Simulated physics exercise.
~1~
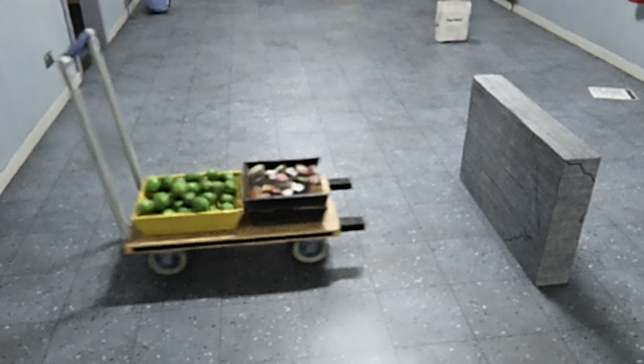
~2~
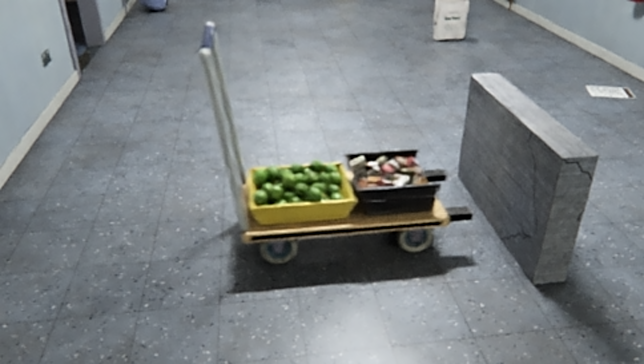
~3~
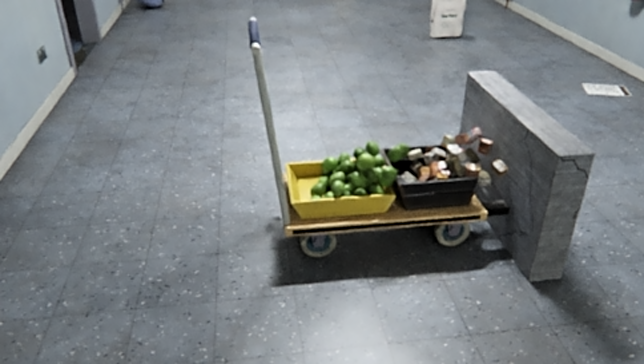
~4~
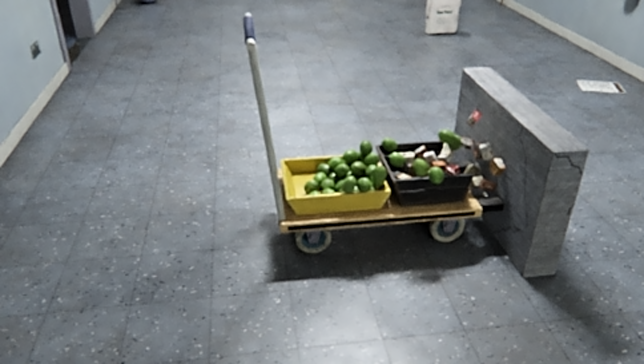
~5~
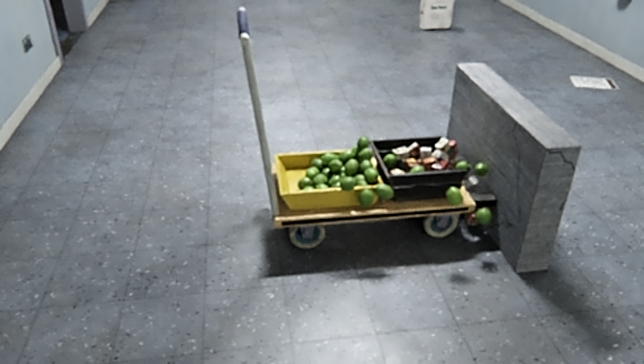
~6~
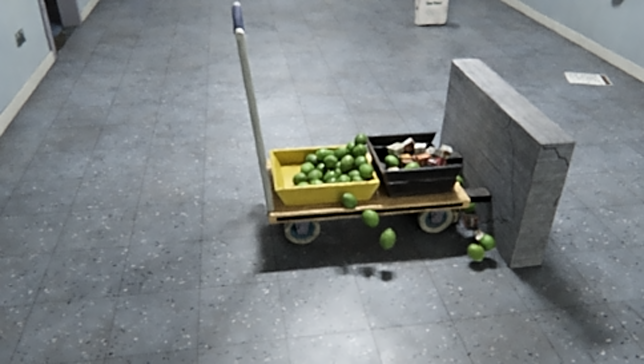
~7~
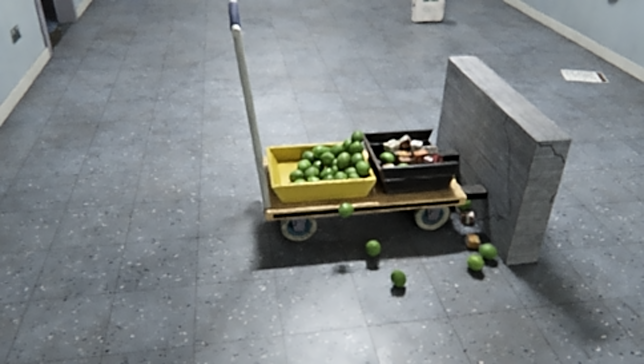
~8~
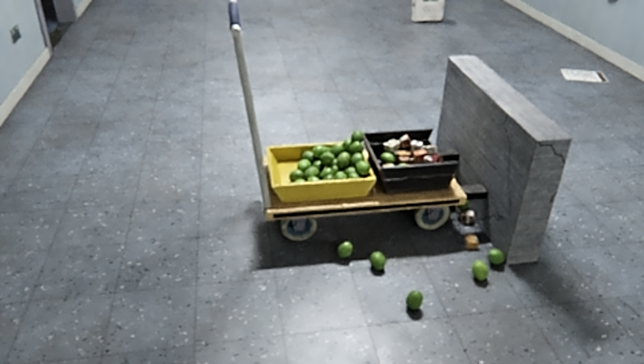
In a tiled corridor, a trolley rolls right into a grey wall, spilling several limes onto the floor.
